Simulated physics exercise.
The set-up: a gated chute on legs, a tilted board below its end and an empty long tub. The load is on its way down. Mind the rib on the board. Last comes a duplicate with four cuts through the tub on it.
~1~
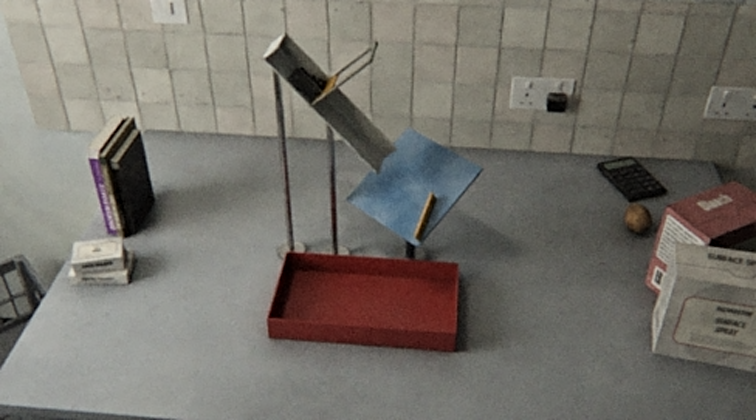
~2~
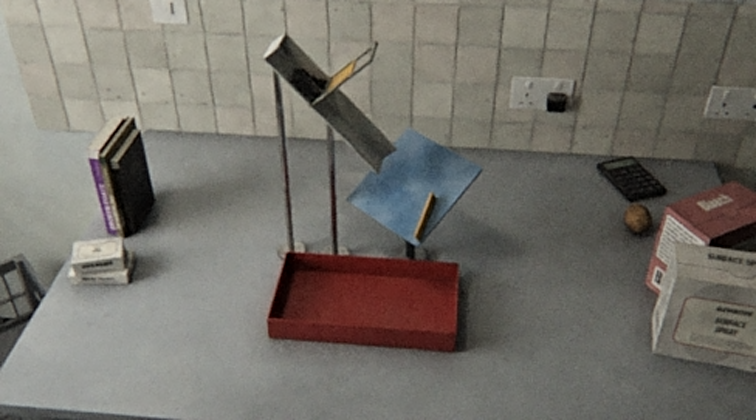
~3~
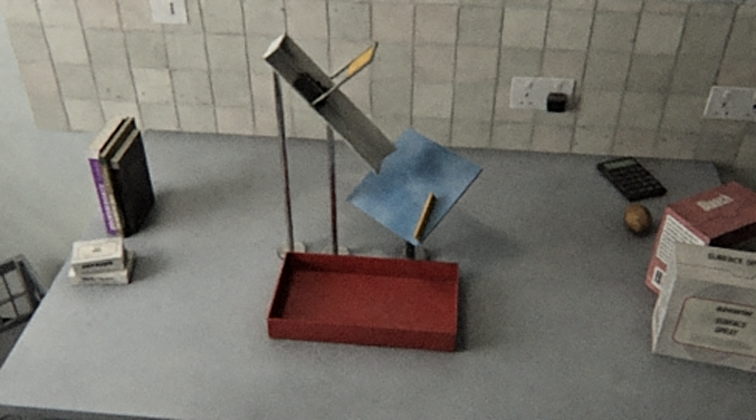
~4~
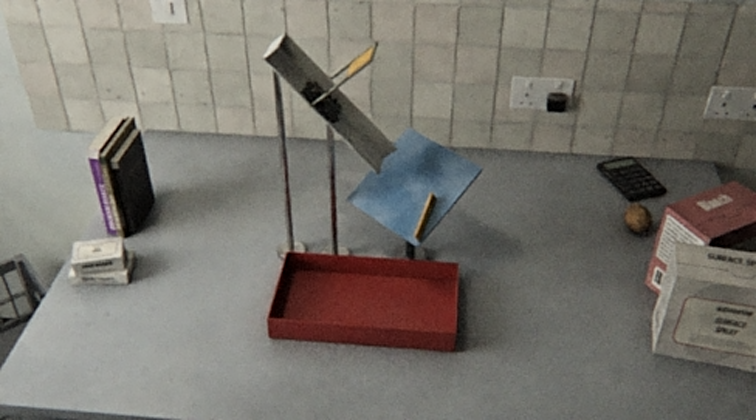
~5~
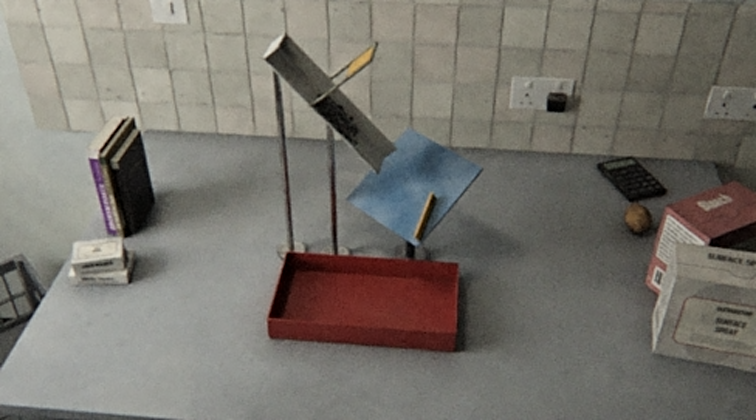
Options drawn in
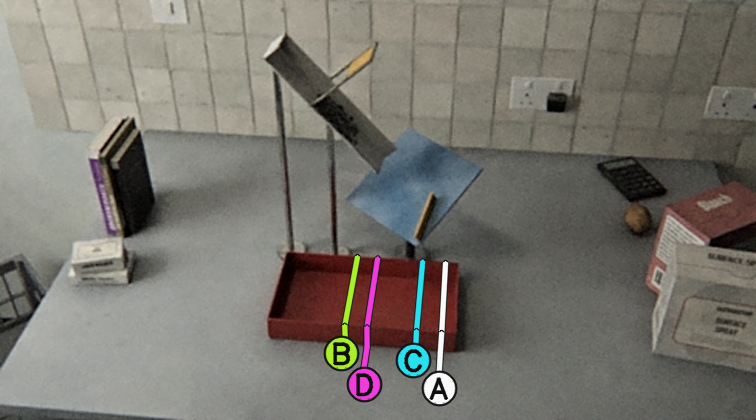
Black beans slide down a steep grey chute above a tilted blue board and red tub.
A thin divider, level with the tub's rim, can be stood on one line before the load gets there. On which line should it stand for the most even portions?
D is best.
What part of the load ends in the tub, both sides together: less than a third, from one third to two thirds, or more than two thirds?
More than two thirds.
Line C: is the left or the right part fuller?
Left.
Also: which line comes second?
It is B.
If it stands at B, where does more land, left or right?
Right.
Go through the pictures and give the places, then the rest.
In the first picture, load behind the gate at (307, 83), black beans; lip of the chute at (381, 167), sloping steeply.
In the second picture, middle of the board at (412, 184), tilted fairly steeply; middle of its low edge at (380, 222); of its high edge at (444, 147).
In the third picture, front corners of the tub at (267, 319) and (456, 333), empty; front of the load at (323, 102).
In the fourth picture, middle of the load at (326, 101); its front at (338, 119), about a third of the way to the lip; rib from (432, 192) to (415, 236).
In the fifth picture, middle of the load at (339, 116); its front at (356, 141), about two thirds of the way to the lip.
On the marked copy, line A crosses the front rim at (441, 332); line B crosses the front rim at (344, 325); line C crosses the front rim at (416, 330); line D crosses the front rim at (367, 326).
Choosing A, of what is caught, nearly all on the left of the divider, a stray few on the right.
Choosing B, of what is caught, a small part on the left of the divider, most on the right.
Choosing C, of what is caught, nearly all on the left of the divider, a stray few on the right.
Choosing D, of what is caught, about a third on the left of the divider, about two thirds on the right.
